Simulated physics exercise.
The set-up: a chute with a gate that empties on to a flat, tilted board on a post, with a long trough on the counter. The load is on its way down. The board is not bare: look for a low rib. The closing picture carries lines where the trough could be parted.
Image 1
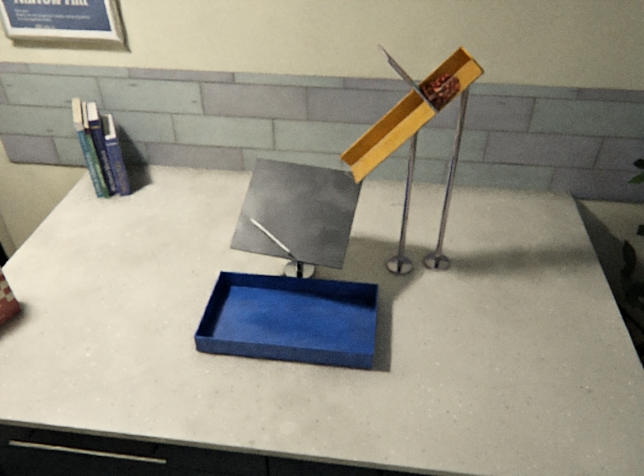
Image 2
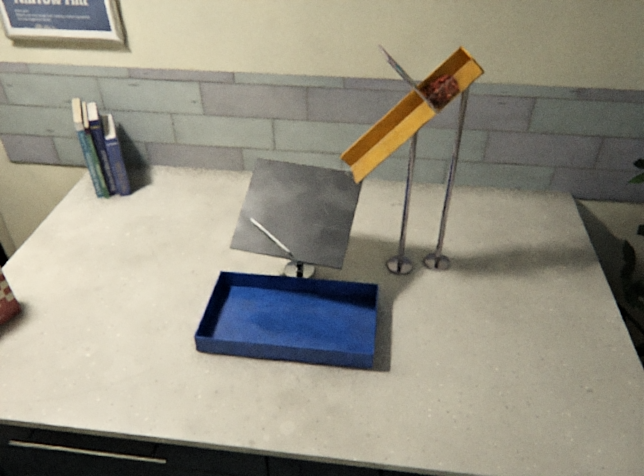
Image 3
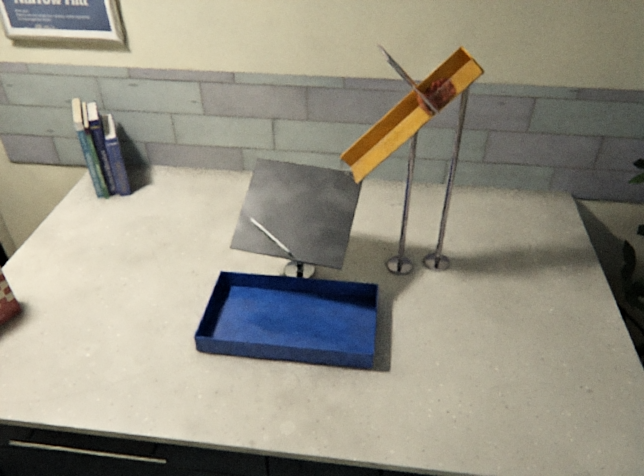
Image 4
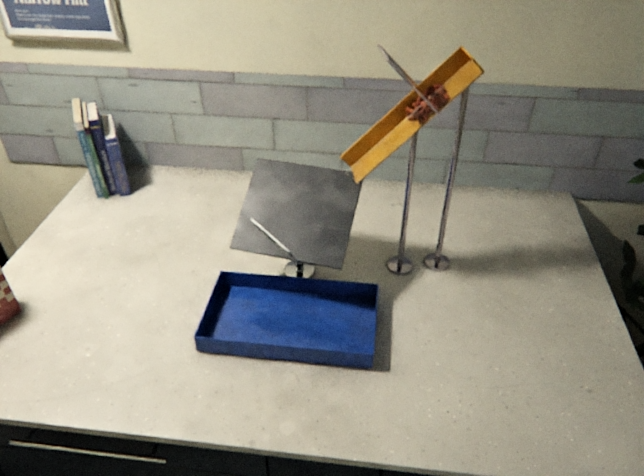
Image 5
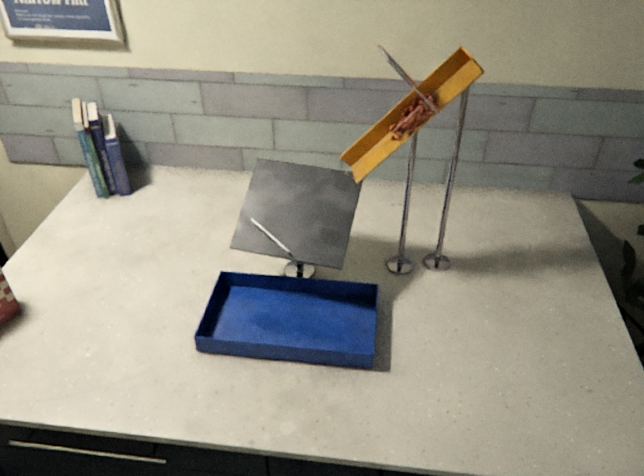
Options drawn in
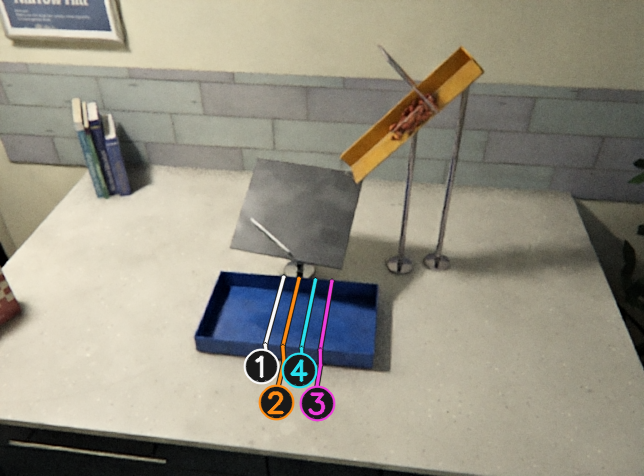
A pale countertop against a grey-blue tiled wall is seen from above and in front, with a few upright books at the left and a plant at the right edge. A sloping yellow-orange chute on two metal posts stands behind a tilted grey board with a thin pale rib, and a blue tray sits in front. Reddish-brown pellets slide a short way down the chute, spreading slightly, while the camera stays still.
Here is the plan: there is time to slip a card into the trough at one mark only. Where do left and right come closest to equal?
2.
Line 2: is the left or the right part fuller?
More lands on the right.
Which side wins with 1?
The right side.
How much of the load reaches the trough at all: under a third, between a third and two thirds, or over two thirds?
It is between a third and two thirds.
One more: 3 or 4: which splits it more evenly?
The answer is 4.
On the marked copy, line 1 crosses the front rim at (265, 343); line 2 crosses the front rim at (283, 345); line 3 crosses the front rim at (320, 349); line 4 crosses the front rim at (301, 347).
For line 1, of what is caught, a stray few on the left of the divider, nearly all on the right.
For line 2, of what is caught, about a third on the left of the divider, about two thirds on the right.
For line 3, of what is caught, all on the left of the divider, none on the right.
For line 4, of what is caught, most on the left of the divider, a small part on the right.
